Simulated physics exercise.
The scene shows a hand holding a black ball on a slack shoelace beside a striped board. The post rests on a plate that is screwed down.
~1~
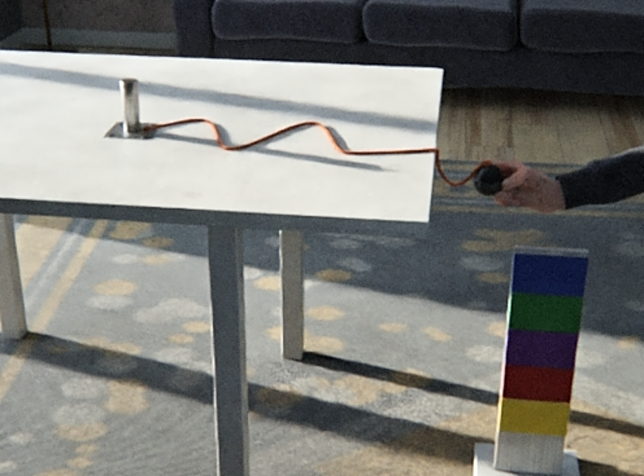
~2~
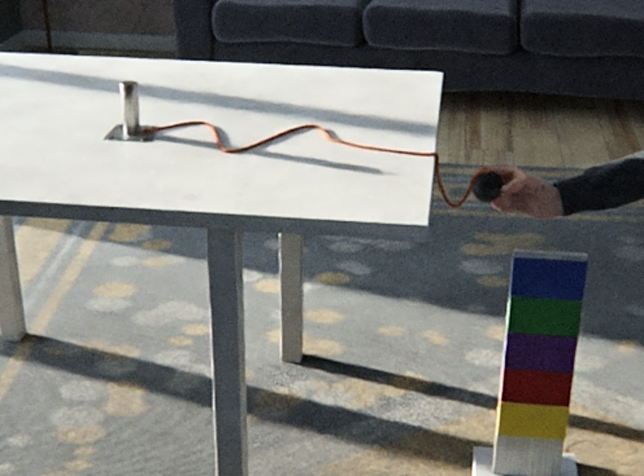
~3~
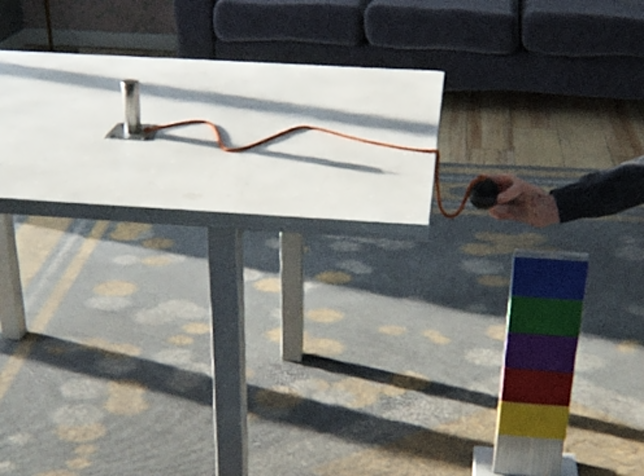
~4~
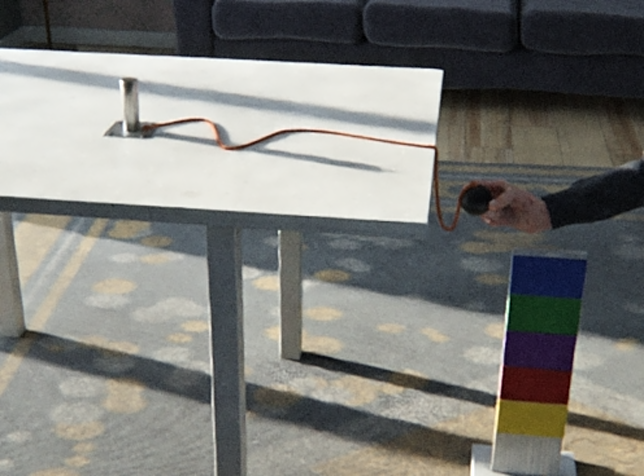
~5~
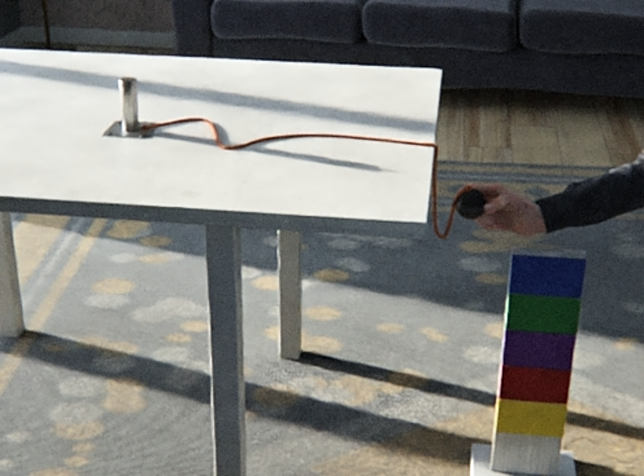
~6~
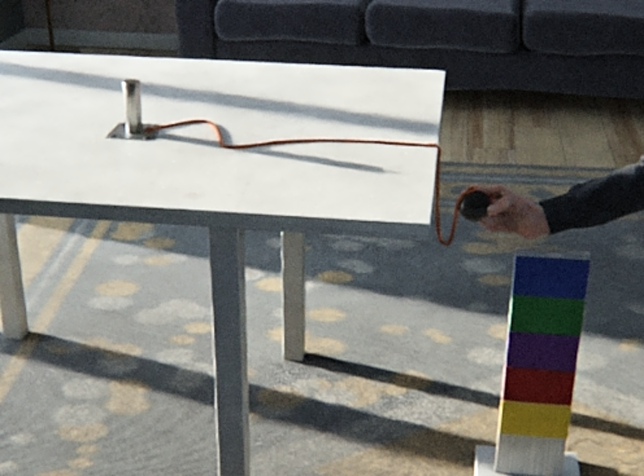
A hand holding a black ball on a slack orange-red cord moves slightly left and down beside a white table, above a board striped blue, green, purple, red and yellow. As it shifts, the cord's bends on the tabletop flatten and its loop past the edge deepens, while the post stays still.
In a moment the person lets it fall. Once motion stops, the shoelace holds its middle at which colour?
At red.
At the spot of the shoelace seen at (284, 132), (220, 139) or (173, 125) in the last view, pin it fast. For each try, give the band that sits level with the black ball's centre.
First try green, second purple, third red.
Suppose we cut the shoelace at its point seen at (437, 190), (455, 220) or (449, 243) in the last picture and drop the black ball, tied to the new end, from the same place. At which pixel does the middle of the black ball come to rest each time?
The three tries give approximately (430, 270), (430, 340) and (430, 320).
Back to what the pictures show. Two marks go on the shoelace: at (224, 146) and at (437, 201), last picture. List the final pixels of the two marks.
You'll find the first mark at (288, 138) and the second mark at (431, 258).
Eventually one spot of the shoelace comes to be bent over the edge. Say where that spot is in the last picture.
It's the point at about (374, 142).
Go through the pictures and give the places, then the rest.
Black ball (489, 180); blue (549, 277); green (545, 314); purple (541, 350); red (538, 384); yellow (534, 418), in the first picture.
Black ball (488, 186); shoelace through (189, 123) (221, 147) (289, 131) (344, 143) (436, 164), in the second picture.
Black ball (484, 194), in the third picture.
Black ball (476, 200); shoelace through (189, 120) (221, 144) (293, 130) (381, 140) (436, 192), in the fourth picture.
Black ball (471, 204), in the fifth picture.
Black ball (474, 205); shoelace through (191, 122) (224, 146) (320, 140) (413, 144) (438, 219), in the sixth picture.
A little later, ball near (413, 362); level with red.
Next, ball near (423, 373); level with red.
When it is over, ball near (423, 376); level with red. Its centre hangs level with the red band.
